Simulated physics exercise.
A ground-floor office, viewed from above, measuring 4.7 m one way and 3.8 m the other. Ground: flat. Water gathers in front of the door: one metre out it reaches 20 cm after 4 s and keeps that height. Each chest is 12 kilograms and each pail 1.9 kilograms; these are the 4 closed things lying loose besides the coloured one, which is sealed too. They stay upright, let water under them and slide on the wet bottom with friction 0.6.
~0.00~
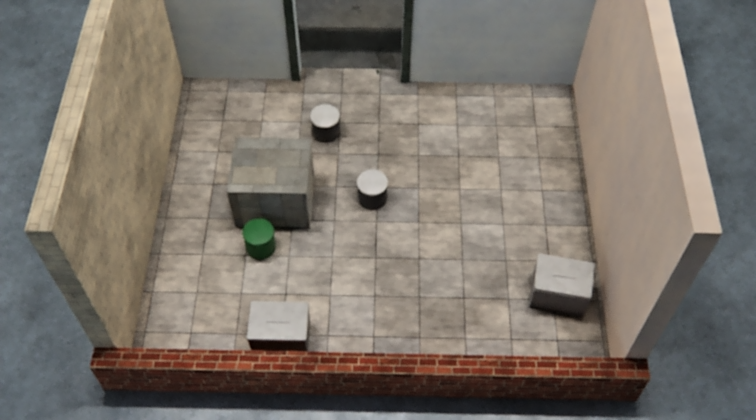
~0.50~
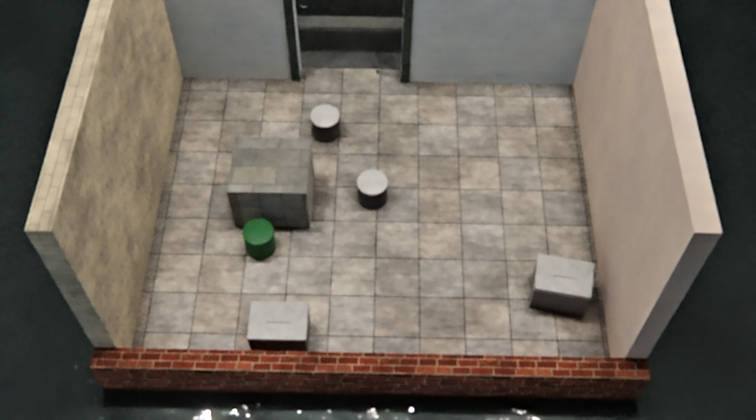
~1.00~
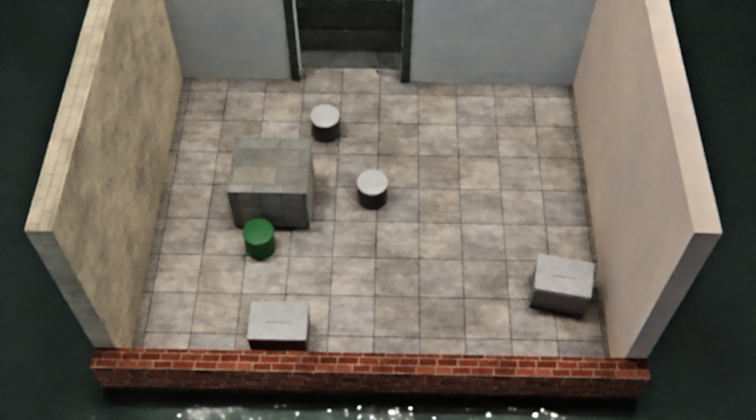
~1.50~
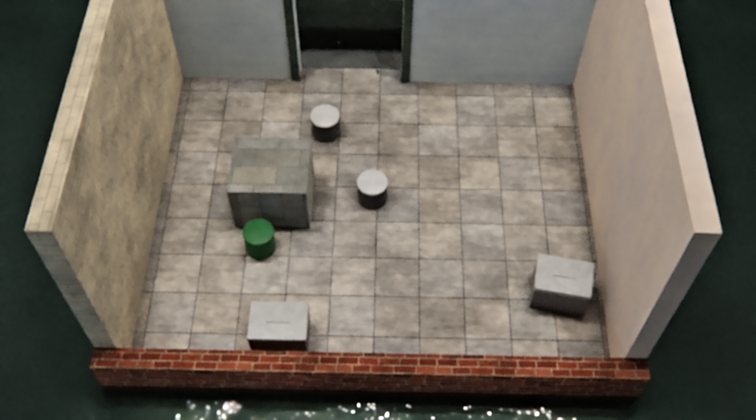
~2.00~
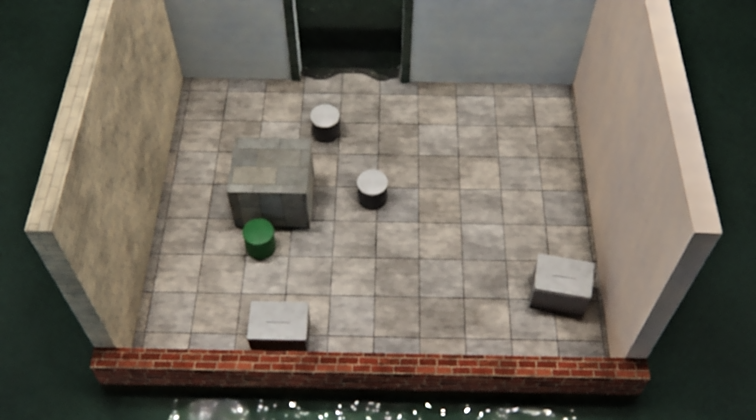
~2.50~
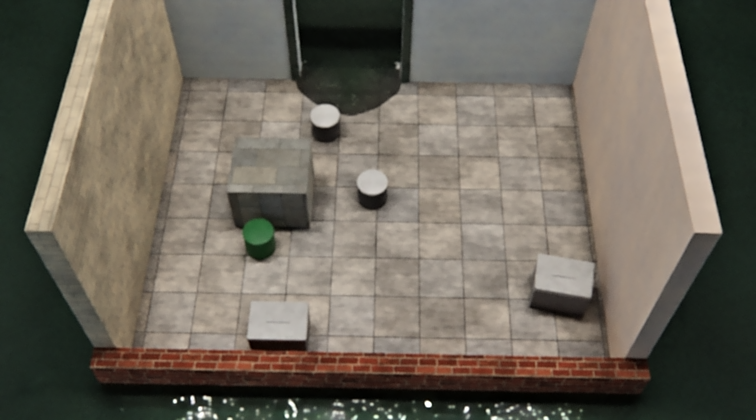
Ground-floor office seen from above, dark water rising outside and spreading in through the doorway while the green pail and pale containers stay still.
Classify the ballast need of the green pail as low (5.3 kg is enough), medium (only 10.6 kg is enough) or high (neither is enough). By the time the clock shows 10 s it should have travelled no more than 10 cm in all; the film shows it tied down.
Low.
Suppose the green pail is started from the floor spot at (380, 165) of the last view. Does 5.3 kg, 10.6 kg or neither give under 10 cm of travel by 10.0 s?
No load works.
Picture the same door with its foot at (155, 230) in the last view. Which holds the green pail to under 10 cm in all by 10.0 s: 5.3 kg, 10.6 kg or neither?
Okay, so both masses fail.
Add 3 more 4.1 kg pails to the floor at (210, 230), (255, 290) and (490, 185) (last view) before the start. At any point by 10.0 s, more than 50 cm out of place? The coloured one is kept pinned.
Taking them in order, the first is inside the line, the second inside the line and the third inside the line.
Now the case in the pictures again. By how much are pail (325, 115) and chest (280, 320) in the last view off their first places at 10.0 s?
Respectively 140 and 30 cm.
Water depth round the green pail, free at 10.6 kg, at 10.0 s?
4 cm, roughly.
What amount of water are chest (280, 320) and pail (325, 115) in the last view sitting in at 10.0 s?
Around 8 cm and 5 cm.
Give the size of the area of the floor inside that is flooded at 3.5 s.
Wet area: Approx. 2.5 m2.
After 3.5 s the green pail would be 0 cm from its start with 5.3 kg and 0 cm from its start with 10.6 kg; 0 cm of water round it then.
After 4.5 s the green pail would be 0 cm from its start with 5.3 kg and 0 cm from its start with 10.6 kg; 0 cm of water round it then.
After 7.0 s the green pail would be 0 cm from its start with 5.3 kg and 0 cm from its start with 10.6 kg; 1 cm of water round it then.
After 10.0 s the green pail would be 0 cm from its start with 5.3 kg and 0 cm from its start with 10.6 kg; 4 cm of water round it then.
